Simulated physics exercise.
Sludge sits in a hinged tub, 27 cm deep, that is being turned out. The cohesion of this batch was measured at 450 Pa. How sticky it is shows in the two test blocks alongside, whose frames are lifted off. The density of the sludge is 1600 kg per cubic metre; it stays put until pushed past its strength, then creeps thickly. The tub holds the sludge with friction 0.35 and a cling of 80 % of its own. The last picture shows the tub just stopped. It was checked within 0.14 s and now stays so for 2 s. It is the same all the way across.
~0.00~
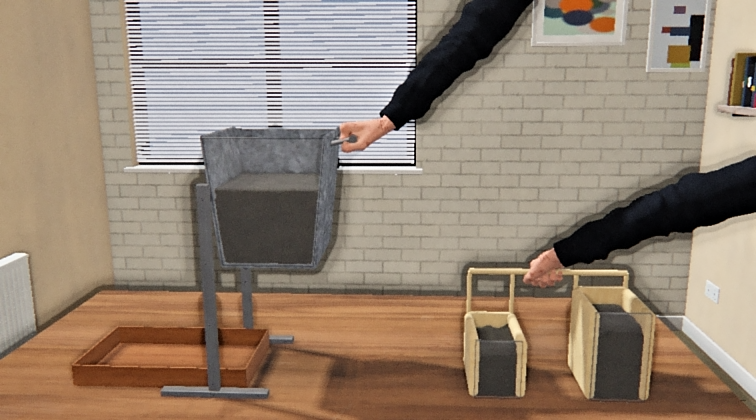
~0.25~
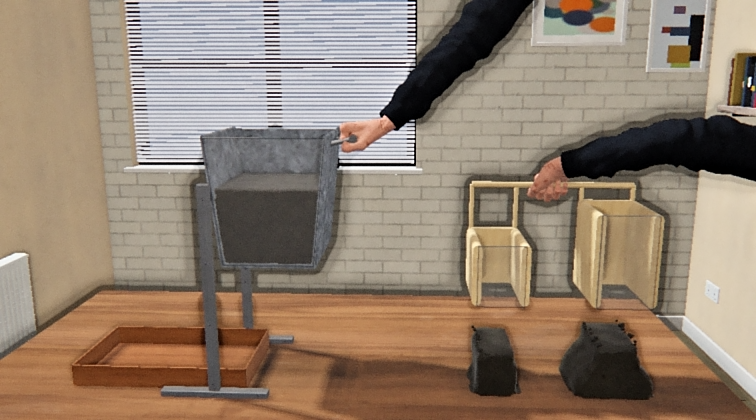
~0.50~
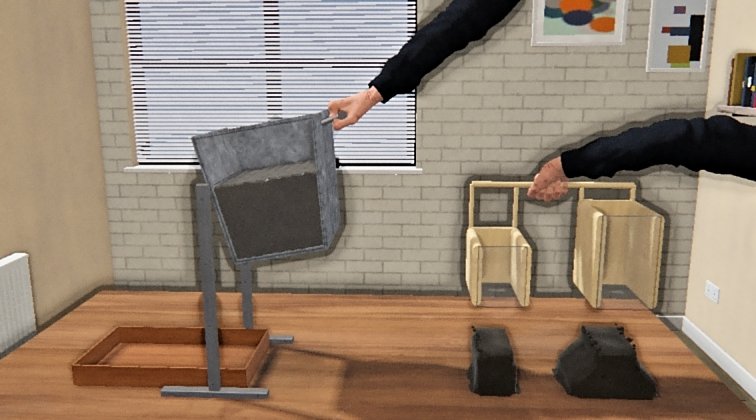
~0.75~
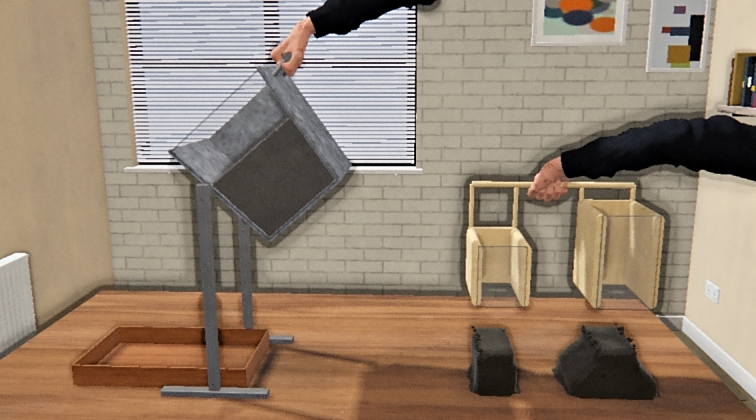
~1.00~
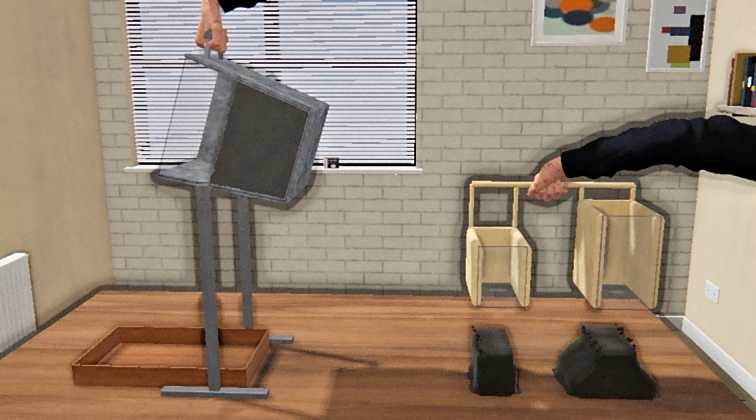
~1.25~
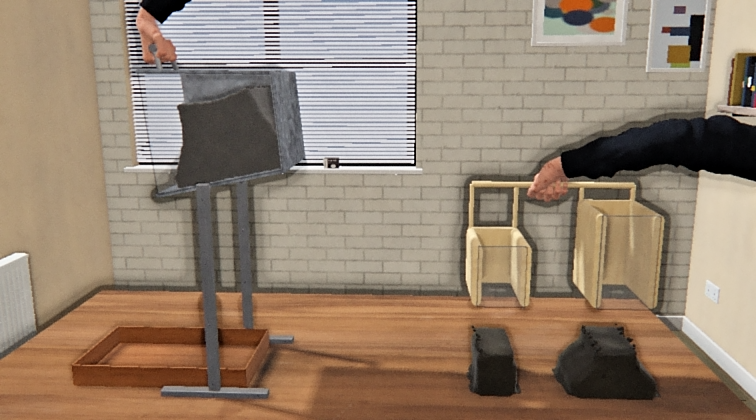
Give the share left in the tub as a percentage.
The share left in the tub is near 48 %.
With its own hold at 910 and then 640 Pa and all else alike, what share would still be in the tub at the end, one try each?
In turn about 100 %, 65 %.
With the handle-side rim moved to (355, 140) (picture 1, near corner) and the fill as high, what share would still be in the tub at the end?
Then about 35 %.
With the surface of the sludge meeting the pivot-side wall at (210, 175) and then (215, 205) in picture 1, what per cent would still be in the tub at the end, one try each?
In turn about 40 %, 65 %.
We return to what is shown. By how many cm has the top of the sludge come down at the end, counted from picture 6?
Some 11 cm.
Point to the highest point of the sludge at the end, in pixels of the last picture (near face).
Near (248, 146).
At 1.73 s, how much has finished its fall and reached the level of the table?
Near 16 %.
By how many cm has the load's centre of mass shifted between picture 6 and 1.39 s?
Roughly 6 cm.
After 1.39 s, the tub is at 95 degrees and holds 90 %.
After 1.56 s, the tub is at 95 degrees and holds 59 %.
After 1.73 s, the tub is at 95 degrees and holds 49 %.
After 1.90 s, the tub is at 95 degrees and holds 48 %.
After 3.25 s, at the end, the tub is at 95 degrees and holds 48 %.
